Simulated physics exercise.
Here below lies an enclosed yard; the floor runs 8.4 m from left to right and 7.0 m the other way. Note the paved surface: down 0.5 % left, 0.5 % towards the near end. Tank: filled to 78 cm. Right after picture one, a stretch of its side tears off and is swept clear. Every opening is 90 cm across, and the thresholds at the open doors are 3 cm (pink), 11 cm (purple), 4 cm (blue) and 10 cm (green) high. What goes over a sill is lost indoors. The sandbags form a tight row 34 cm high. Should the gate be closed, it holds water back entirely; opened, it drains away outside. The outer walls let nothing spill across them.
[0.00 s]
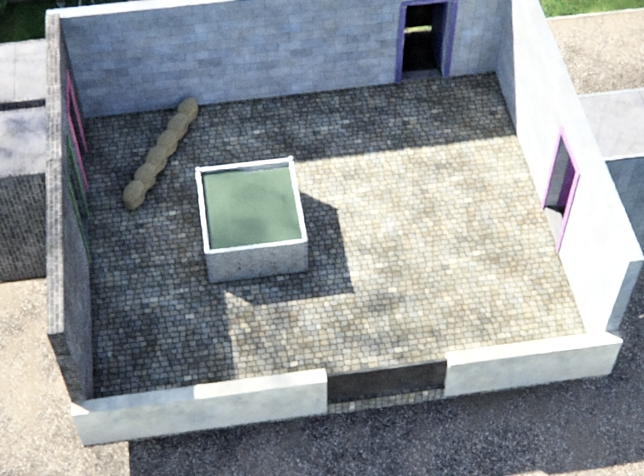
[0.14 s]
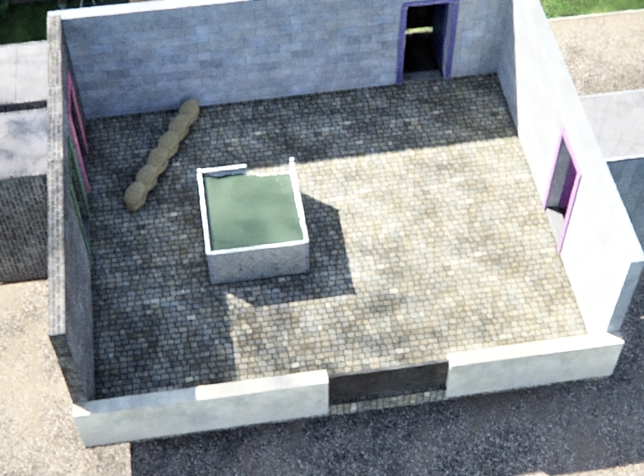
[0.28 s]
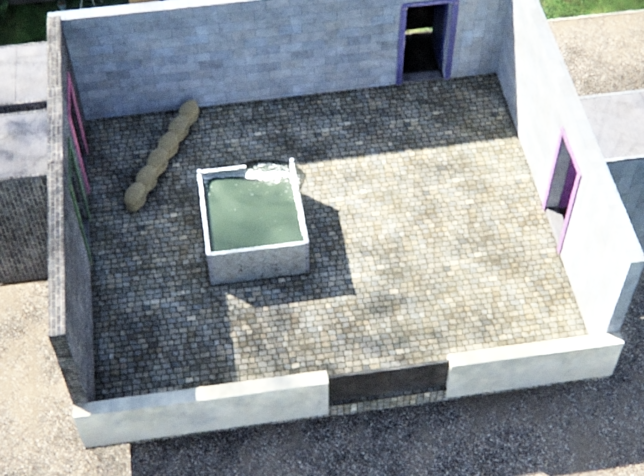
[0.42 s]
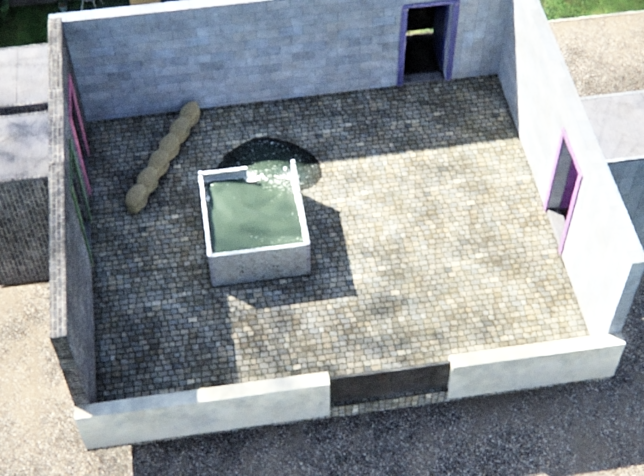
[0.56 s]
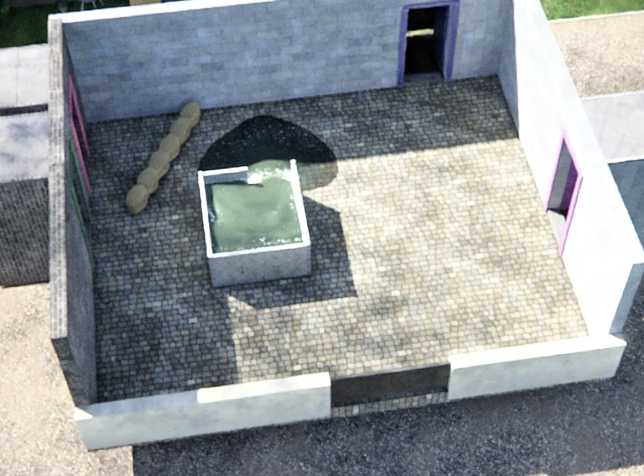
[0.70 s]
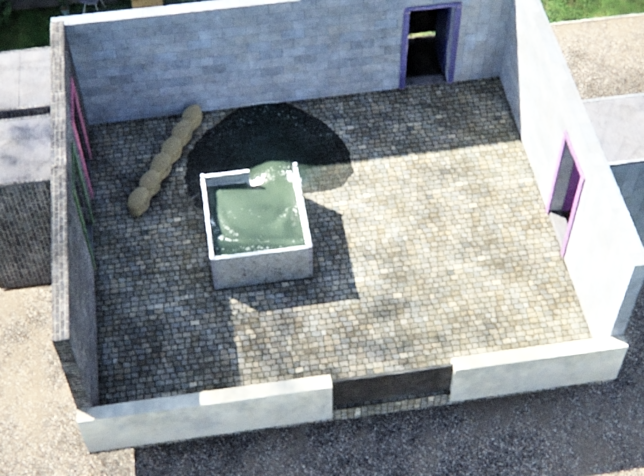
Walled courtyard with cobbled paving, a square tank's far side breaking open and water pouring out, spreading in a dark, widening patch.
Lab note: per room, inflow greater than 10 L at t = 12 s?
In order: Pink door: Short of the set amount; purple door: Short of the set amount; blue door: Beyond the set amount; green door: Short of the set amount.
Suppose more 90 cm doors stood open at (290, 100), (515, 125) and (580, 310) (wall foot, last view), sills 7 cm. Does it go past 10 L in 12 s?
First doorway gets there, second gets there, third falls short.
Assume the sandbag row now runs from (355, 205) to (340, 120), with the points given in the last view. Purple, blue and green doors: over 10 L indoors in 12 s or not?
At the purple door the limit is not reached, at the blue door it is not reached, and at the green door it is not reached.
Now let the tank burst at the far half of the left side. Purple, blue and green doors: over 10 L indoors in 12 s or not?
Door purple stays within, door blue stays within, door green goes beyond.
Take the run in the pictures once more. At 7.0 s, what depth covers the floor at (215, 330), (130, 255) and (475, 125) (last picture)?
Approximately 1, 2 and 11 centimetres, going through them in turn.
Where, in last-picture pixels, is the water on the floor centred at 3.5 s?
Near (292, 176).
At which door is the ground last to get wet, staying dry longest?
The pink door.
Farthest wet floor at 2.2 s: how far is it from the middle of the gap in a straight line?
Some 5.2 metres from the gap.
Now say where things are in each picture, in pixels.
Still water, 78 cm deep, in the tank at (250, 207), in the first frame.
The front is at a hidden place, 0.5 m from the gap on the tank's far side; 0.2 m2 of floor is under water; 78 cm left at the back of the tank, in the second frame.
Water pours out on the tank's far side and has run 0.9 m, to (251, 165); typically 12 cm deep outside, 78 cm at the tank's back, in the third frame.
The front is at (251, 143), 1.4 m from the gap on the tank's far side; 2.0 m2 of floor is under water; 77 cm left at the back of the tank, in the fourth frame.
Water pours out on the tank's far side and has run 2.1 m, to (266, 118); typically 5 cm deep outside, 70 cm at the tank's back, in the fifth frame.
Water pours out on the tank's far side and has run 2.5 m, to (280, 104); typically 4 cm deep outside, 65 cm at the tank's back, in the sixth frame.
After 1.4 s water covers 15 % of the floor and is deepest (43 cm) near (198, 115); pink door not reached, purple door not reached, blue door not reached, green door not reached.
After 2.2 s water covers 20 % of the floor and is deepest (35 cm) near (198, 115); pink door not reached, purple door not reached, blue door 9 cm at the sill, 0 L in, green door not reached.
After 3.5 s water covers 30 % of the floor and is deepest (23 cm) near (274, 195); pink door not reached, purple door not reached, blue door 7 cm at the sill, 10 L in, green door not reached.
After 7.0 s water covers 65 % of the floor and is deepest (14 cm) near (198, 115); pink door not reached, purple door 5 cm at the sill, 0 L in, blue door 7 cm at the sill, 20 L in, green door 3 cm at the sill, 0 L in.
After 12.0 s water covers 85 % of the floor and is deepest (10 cm) near (233, 411); pink door 1 cm at the sill, 0 L in, purple door 3 cm at the sill, 0 L in, blue door 5 cm at the sill, 42 L in, green door 3 cm at the sill, 0 L in.
